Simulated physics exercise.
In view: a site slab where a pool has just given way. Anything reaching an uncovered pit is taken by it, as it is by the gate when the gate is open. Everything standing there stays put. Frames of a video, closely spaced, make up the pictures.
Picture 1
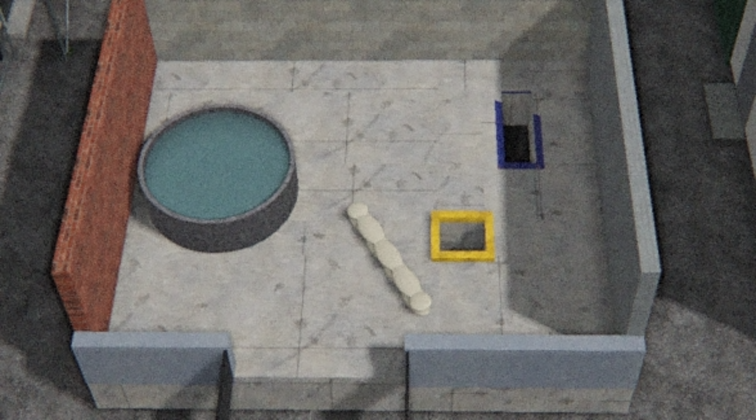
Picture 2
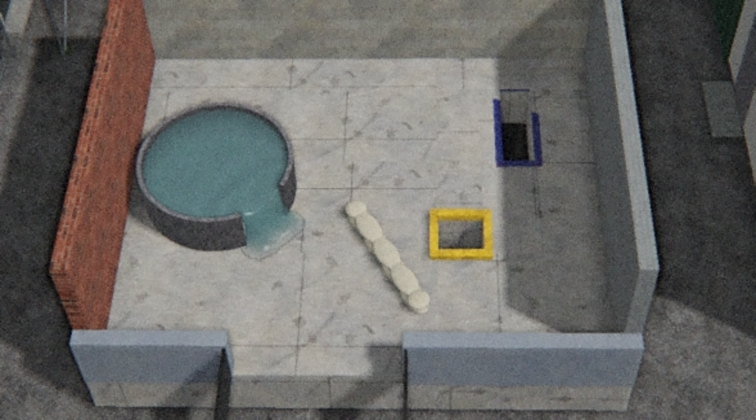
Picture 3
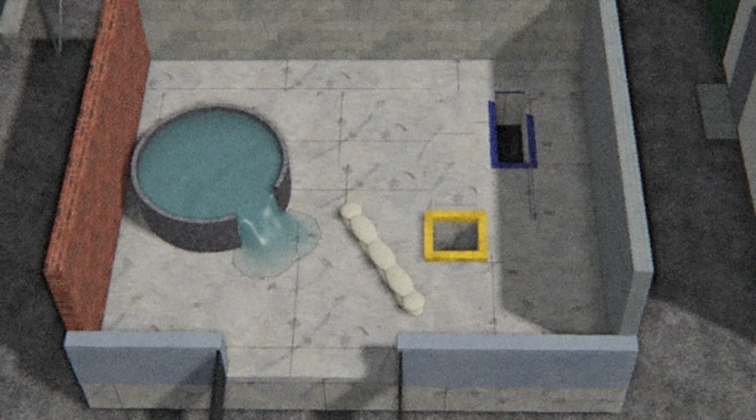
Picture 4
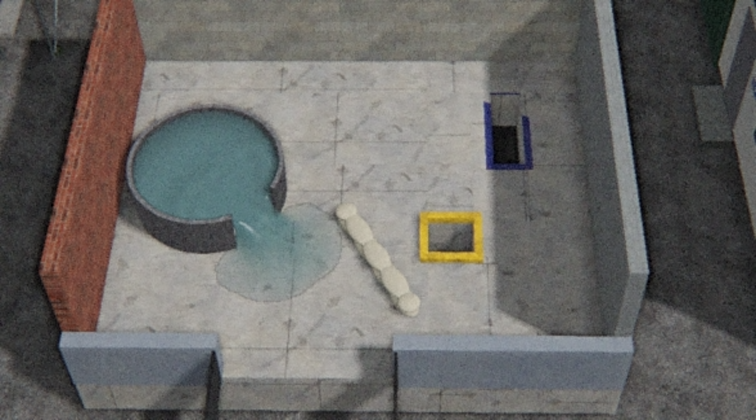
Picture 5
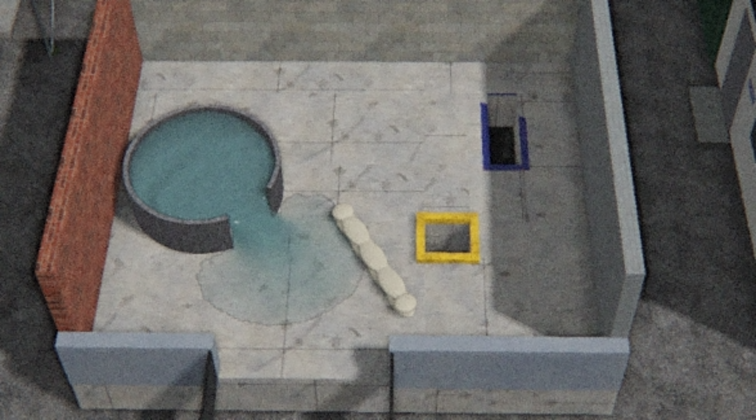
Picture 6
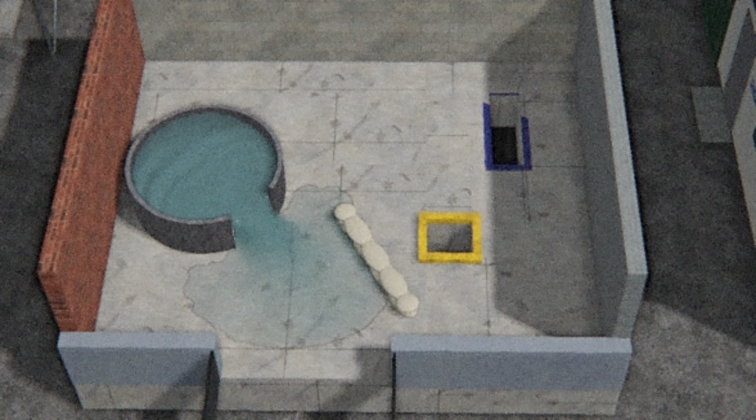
A round dark tank of water stood on a pale walled slab until its lower right side opened, and water poured out, spreading across the floor and reaching a row of cream-coloured bags.
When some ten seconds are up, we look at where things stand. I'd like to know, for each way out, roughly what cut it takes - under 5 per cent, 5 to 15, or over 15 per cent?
Outcome: The gate is left holding a hefty amount - past fifteen per cent; the yellow pit is left holding a tiny amount - below five per cent; the blue pit is left holding a tiny amount - below five per cent.
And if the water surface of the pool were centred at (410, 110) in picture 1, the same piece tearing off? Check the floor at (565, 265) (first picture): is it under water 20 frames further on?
Soaked.
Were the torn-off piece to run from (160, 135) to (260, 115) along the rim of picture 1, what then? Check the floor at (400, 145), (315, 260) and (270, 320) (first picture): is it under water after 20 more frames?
Listed in order, they come out sitting in a pool, without a puddle and without a puddle.
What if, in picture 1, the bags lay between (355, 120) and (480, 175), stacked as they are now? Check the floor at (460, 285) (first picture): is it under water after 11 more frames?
That spot would be soaked.
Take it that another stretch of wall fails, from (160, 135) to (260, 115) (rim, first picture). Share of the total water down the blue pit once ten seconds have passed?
Blue: 25 %.
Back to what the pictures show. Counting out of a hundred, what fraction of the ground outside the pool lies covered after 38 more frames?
That works out at 45 %.
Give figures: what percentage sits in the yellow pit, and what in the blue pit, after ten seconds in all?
I reckon close to 0 % and close to 2 % respectively.
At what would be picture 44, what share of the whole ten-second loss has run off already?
Approximately 70 %.
A moment on, water covers 20 % of the floor; the gate 2 %, the yellow pit 0 %, the blue pit 0 %.
Next, water covers 25 % of the floor; the gate 10 %, the yellow pit 0 %, the blue pit 0 %.
Then, water covers 30 % of the floor; the gate 23 %, the yellow pit 0 %, the blue pit 0 %.
Later, water covers 45 % of the floor; the gate 40 %, the yellow pit 0 %, the blue pit 0 %.
In the end, water covers 55 % of the floor; the gate 53 %, the yellow pit 0 %, the blue pit 2 %.
